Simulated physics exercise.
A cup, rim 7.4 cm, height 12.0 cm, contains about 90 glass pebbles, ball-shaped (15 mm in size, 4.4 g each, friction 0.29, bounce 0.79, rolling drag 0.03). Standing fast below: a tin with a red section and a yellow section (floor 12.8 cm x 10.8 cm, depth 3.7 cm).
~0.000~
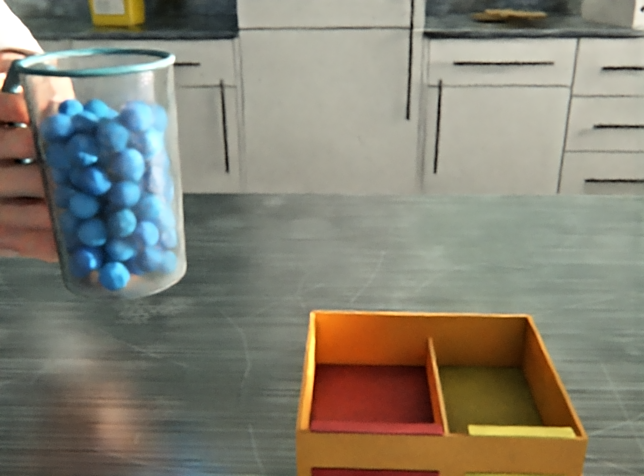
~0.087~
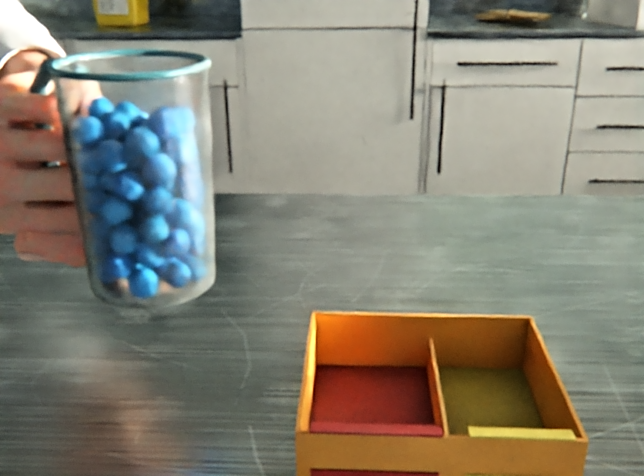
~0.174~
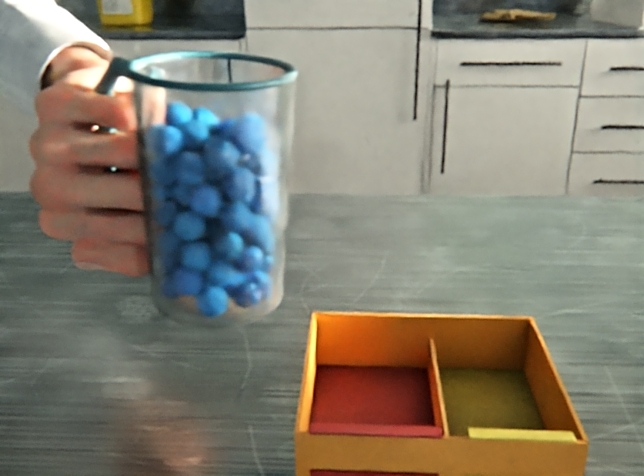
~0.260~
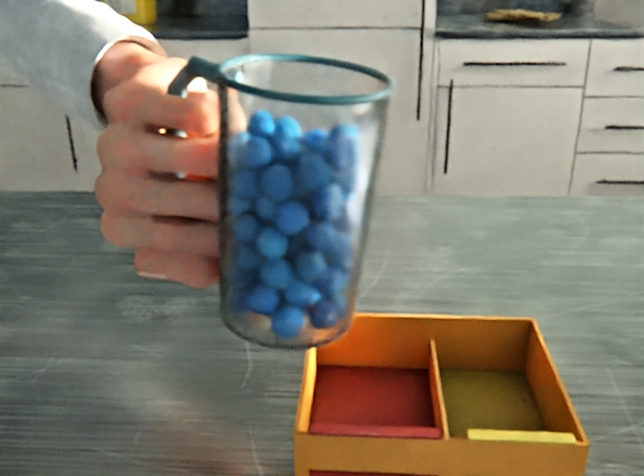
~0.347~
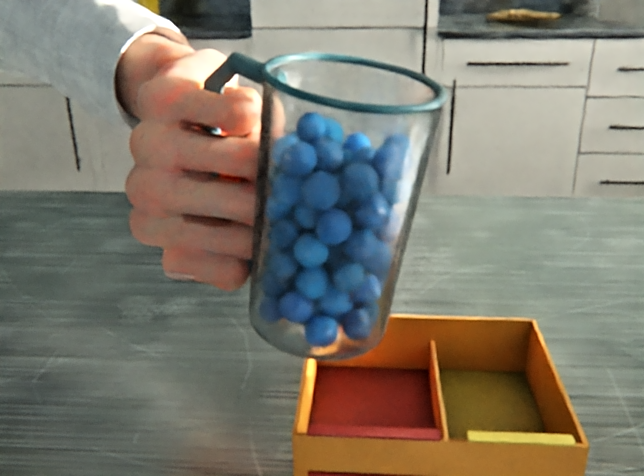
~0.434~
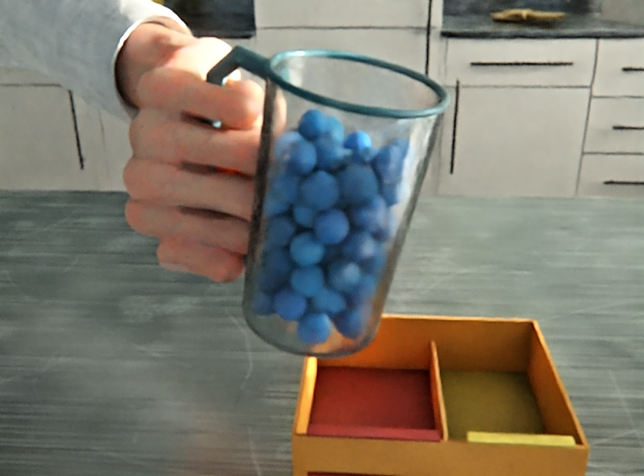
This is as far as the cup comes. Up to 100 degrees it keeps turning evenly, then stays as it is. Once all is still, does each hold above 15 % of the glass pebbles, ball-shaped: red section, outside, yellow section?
Red section no, outside yes, yellow section yes.
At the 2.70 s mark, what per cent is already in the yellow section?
Share so far: About 0 in a hundred.
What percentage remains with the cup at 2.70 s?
It should be holding somewhere around 100 per cent then.
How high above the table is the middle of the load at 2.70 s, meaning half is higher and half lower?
Height estimate: Near 14 cm.
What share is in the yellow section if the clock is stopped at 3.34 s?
Near 35 per cent has arrived at that point.
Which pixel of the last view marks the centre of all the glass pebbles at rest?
Around (503, 421).
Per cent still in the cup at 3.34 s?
Close to 45 per cent, I'd reckon.
After 1.31 s, tilt 41 degrees; cup 100 %; middle of all pieces near (302, 203).
After 2.03 s, tilt 64 degrees; cup 100 %; middle of all pieces near (294, 178).
Then, at 2.70 s, tilt 86 degrees; cup 100 %; middle of all pieces near (298, 159).
After 3.34 s, tilt 100 degrees; outside 10 %, cup 45 %, yellow section 35 %, in the air 10 %; middle of all pieces near (426, 307).
At rest (5.2 s), outside 35 %, cup 0 %, yellow section 55 %, red section 10 %.
